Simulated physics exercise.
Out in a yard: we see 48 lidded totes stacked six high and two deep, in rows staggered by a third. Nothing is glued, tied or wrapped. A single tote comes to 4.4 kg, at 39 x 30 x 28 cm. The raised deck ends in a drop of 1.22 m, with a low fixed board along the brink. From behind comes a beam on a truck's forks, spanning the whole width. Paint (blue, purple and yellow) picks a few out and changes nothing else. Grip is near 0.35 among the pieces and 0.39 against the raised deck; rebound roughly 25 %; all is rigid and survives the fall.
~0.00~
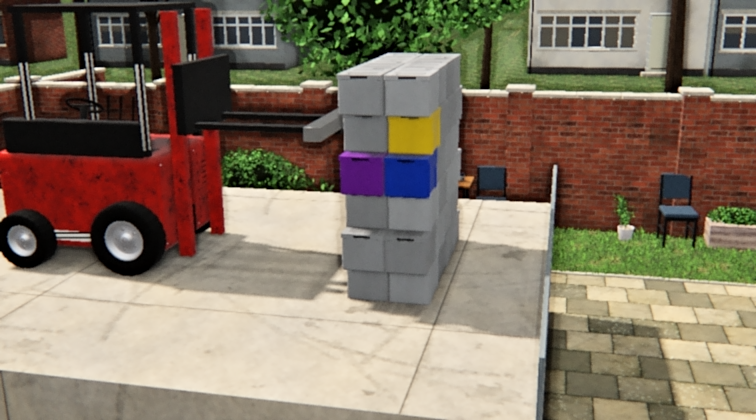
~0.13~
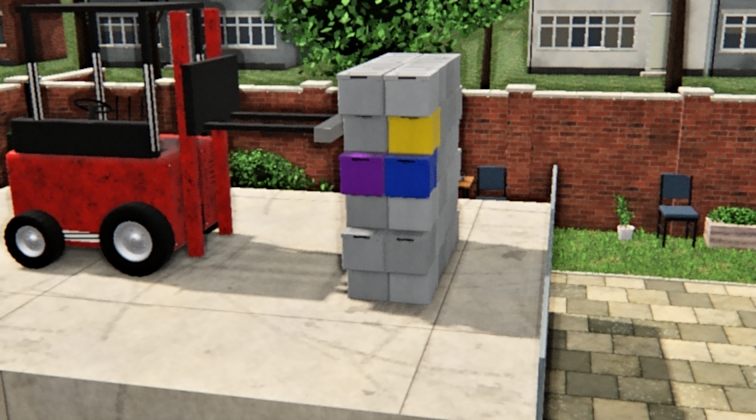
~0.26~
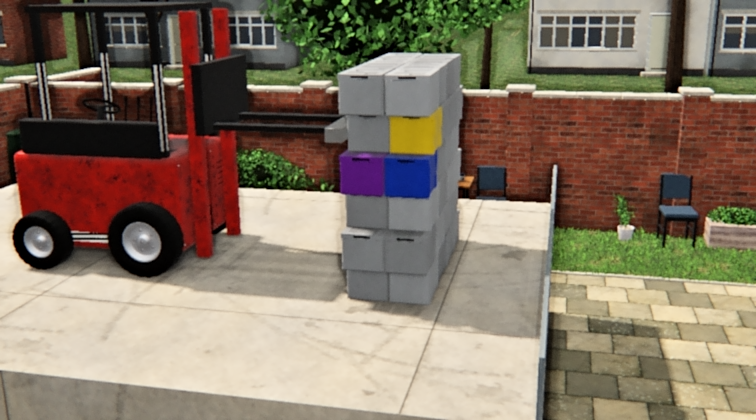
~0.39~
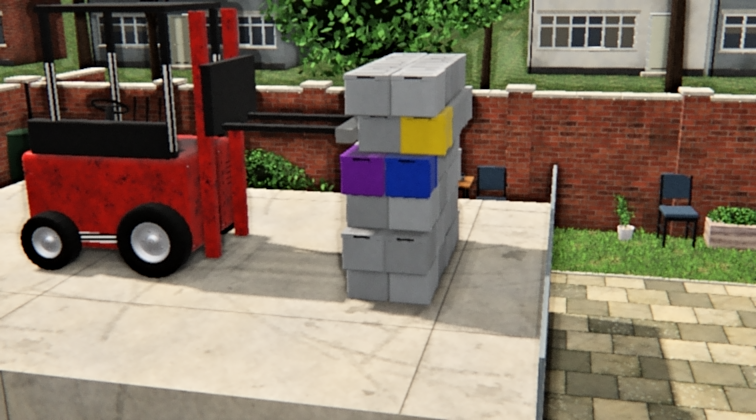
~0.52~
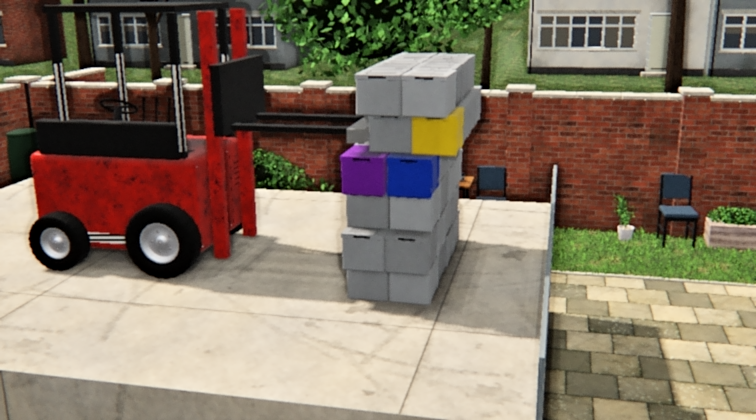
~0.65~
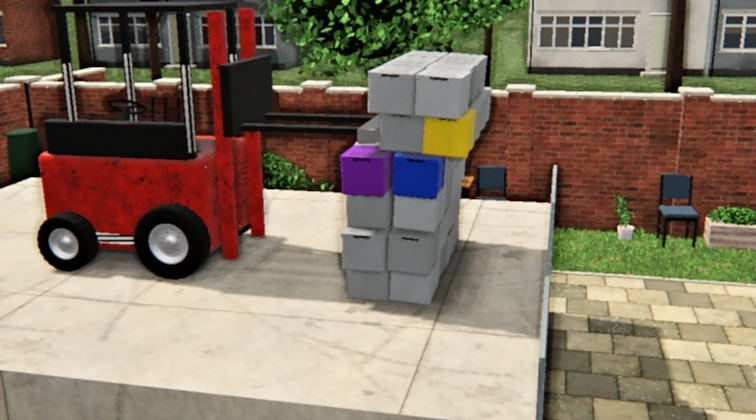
A red forklift moves right and its beam pushes upper gray and yellow totes rightward.
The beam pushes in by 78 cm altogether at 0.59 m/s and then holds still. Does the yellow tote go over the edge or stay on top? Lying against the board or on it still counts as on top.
That tote drops off.
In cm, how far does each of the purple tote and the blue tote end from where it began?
About: Purple 0, blue 80.
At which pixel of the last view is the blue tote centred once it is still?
At about (503, 253).
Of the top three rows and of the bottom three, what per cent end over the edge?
From the top 60, from the bottom 0 per cent.
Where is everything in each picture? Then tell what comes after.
In the first picture (we follow the side turned to the camera), beam (313, 135) 13 cm from the stack; yellow tote (410, 135); purple tote (361, 177); blue tote (406, 179); no piece has moved.
Beam (324, 135) 53 mm from the stack; yellow tote (410, 135), in the second picture.
Beam (335, 136) 24 mm in; yellow tote (411, 135); 3 stirred so far, in the third picture.
Beam (345, 136) 10 cm in; yellow tote (422, 135) displaced 9 cm; 16 stirred so far, in the fourth picture.
Beam (356, 136) 18 cm in; yellow tote (434, 136) displaced 17 cm; 19 stirred so far, in the fifth picture.
Beam (368, 137) 25 cm in; yellow tote (445, 137) tipped 4°; blue tote (414, 178) tipped 3°; purple tote (362, 177); steepest lean 4°, the tote at (488, 107); 30 stirred so far, in the sixth picture.
Around 1.10 s, none of the 48 totes over the edge, 30 disturbed; yellow tote tipped 35°, 8 cm lower; blue tote tipped 16°.
Around 1.64 s, 4 of the 48 totes over the edge; yellow tote on its side; blue tote tipped 41°, 14 cm lower.
Around 2.38 s, 15 of the 48 totes over the edge; yellow tote upside down; blue tote 53 cm lower.
Finally (3.0 s), 15 of the 48 totes over the edge; yellow tote on its side; blue tote 53 cm lower; purple tote unmoved. Seen by the last camera, middles, blue tote near (503, 253).
